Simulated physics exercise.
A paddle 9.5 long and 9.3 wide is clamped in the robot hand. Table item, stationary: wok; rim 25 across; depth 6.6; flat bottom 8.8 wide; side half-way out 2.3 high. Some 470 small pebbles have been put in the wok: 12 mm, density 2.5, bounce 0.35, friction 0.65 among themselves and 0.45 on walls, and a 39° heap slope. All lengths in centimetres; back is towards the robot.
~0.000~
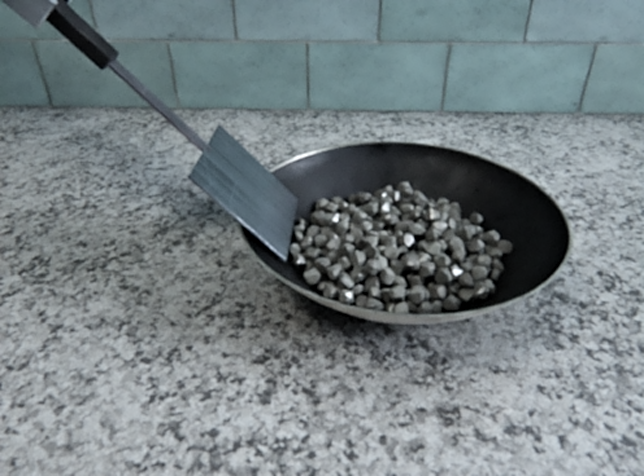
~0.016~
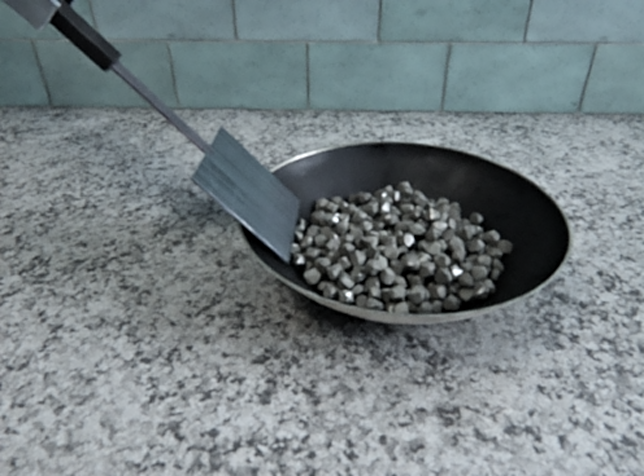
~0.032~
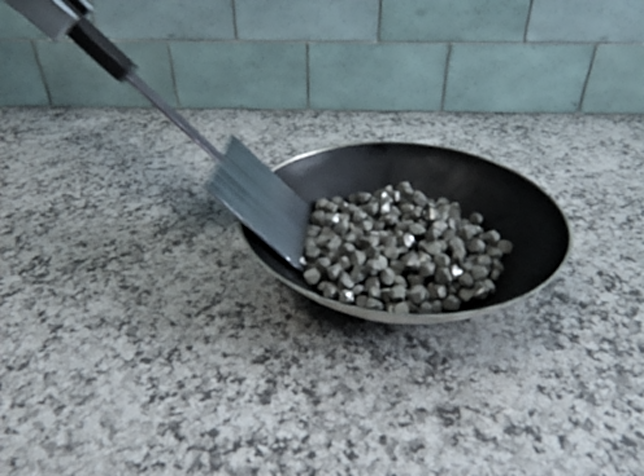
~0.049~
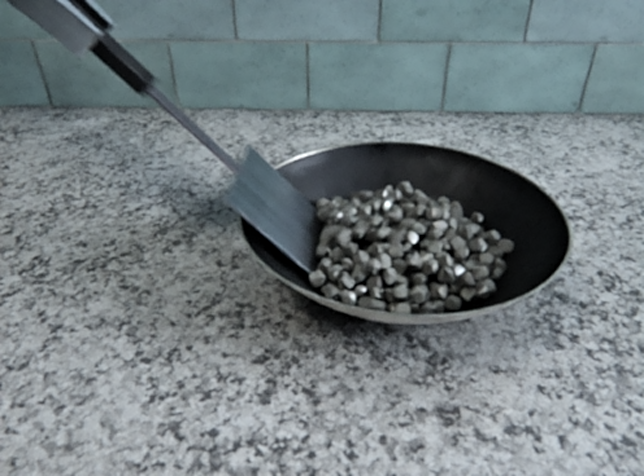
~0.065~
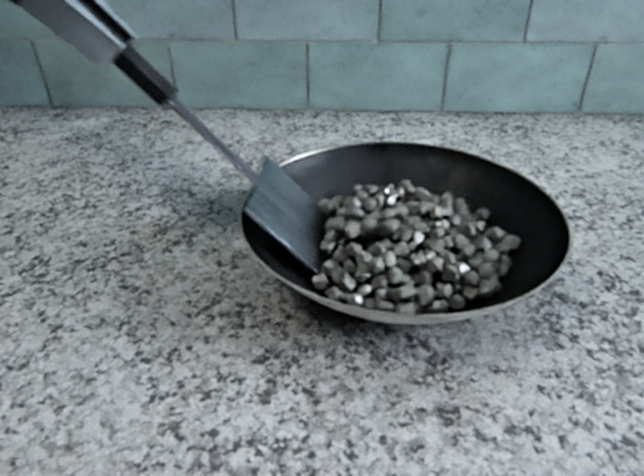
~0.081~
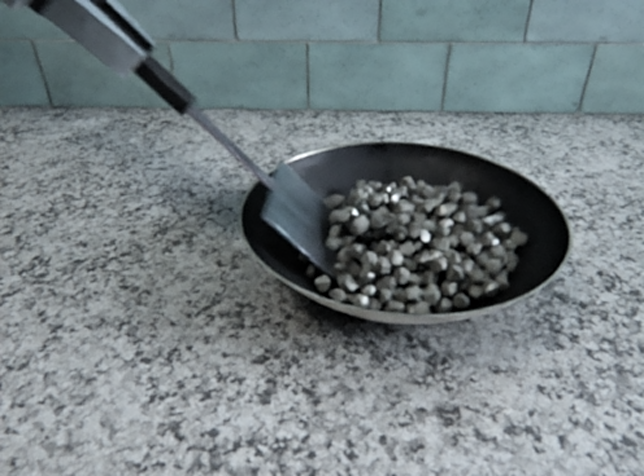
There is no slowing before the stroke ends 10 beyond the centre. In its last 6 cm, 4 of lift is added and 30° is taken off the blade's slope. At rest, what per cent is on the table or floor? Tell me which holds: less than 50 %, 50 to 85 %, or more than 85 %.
50 to 85 % holds.
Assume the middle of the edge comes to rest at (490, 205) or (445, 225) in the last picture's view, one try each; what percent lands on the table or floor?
Estimates, in order: 45 % and 5 %.
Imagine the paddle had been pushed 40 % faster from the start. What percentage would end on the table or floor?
Estimated share: Some 65 %.
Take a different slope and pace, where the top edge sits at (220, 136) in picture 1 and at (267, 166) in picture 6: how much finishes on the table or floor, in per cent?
55 per cent.
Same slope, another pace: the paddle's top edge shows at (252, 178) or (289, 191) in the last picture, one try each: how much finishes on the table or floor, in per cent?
I'd estimate some 55 and 65 in a hundred.
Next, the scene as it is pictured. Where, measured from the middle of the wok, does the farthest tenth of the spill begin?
I'd estimate close to 40 centimetres.
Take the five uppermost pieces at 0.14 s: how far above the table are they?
Estimated height above table: Approx. 8 cm.
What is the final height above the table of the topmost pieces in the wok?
Close to 5.5 centimetres high.
By 0.14 s, sloping 48°, highest piece 9 above the table; 469 in the wok.
By 0.20 s, sloping 38°, highest piece 11 above the table; 434 in the wok, 35 on the blade or in flight.
By 0.43 s, sloping 18°, highest piece 17 above the table; 179 in the wok, 161 on the table or floor, 129 on the blade or in flight.
By 1.48 s, sloping 18°, highest piece 5 above the table; 290 on the table or floor, 179 in the wok.
Final count, 290 on the table or floor, 179 in the wok. That is 62 % on the table or floor.
